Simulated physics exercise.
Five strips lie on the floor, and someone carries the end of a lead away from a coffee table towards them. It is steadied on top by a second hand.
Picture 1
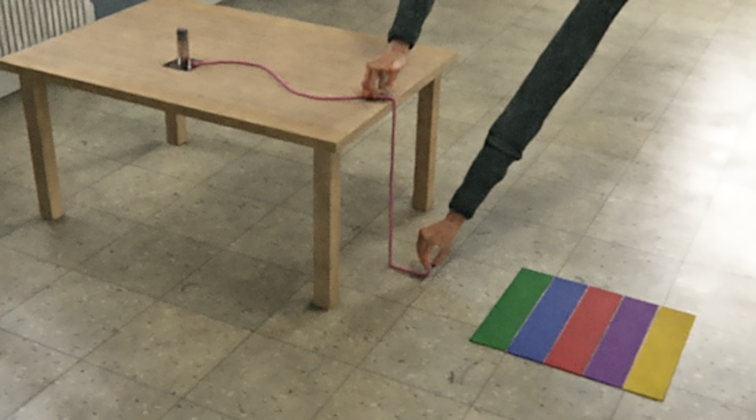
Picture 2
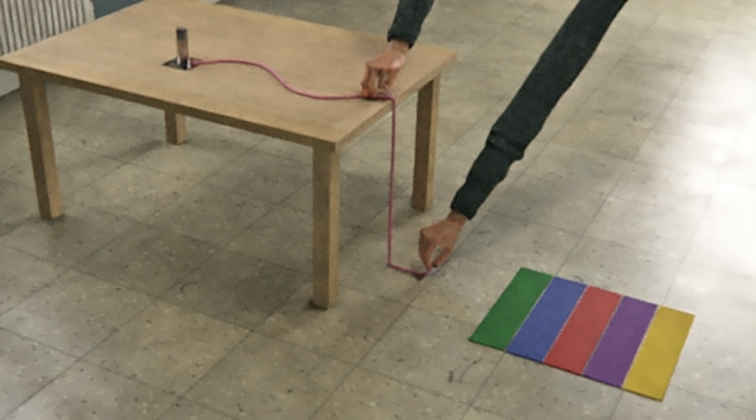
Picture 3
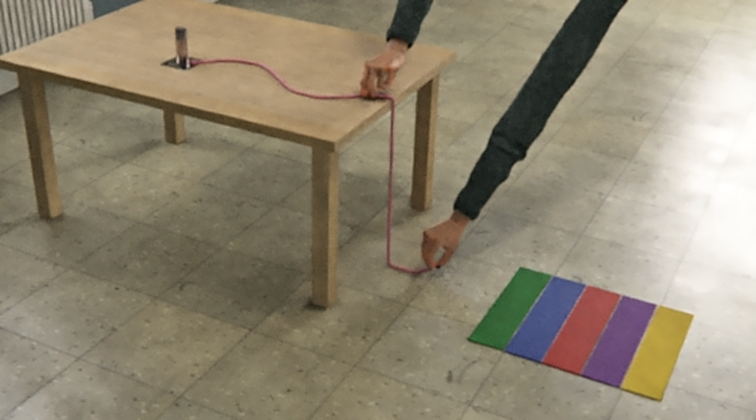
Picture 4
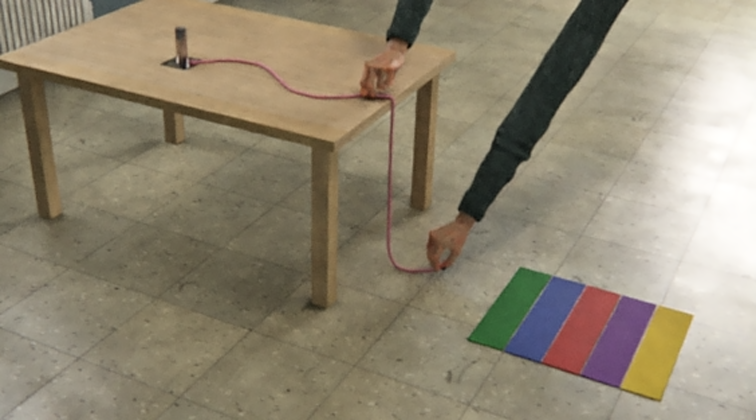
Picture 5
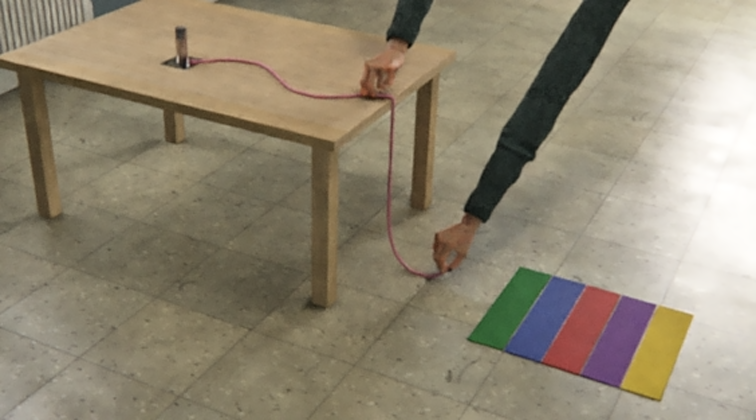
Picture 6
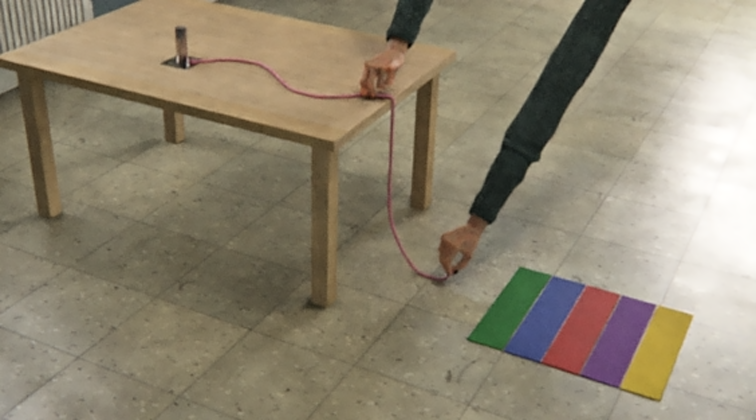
A hand slowly draws the end of a pink cord slightly right, near five coloured strips.
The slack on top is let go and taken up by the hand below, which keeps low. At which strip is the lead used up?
At the red one.
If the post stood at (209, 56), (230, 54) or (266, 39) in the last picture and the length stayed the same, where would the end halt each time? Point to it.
Taking the tries in turn, you get (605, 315), (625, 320) and (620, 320).
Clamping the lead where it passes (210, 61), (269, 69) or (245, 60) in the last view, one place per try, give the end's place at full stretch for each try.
Readings in order - (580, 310), (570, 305), (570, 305).
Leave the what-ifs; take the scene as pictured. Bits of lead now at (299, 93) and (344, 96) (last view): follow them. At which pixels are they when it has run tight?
Point one to (337, 90), point two to (381, 99).
A little later, end near (526, 293); over green.
Next, end near (566, 305); over blue.
When it is tight, end near (591, 312); over red. It gets as far as the red strip.
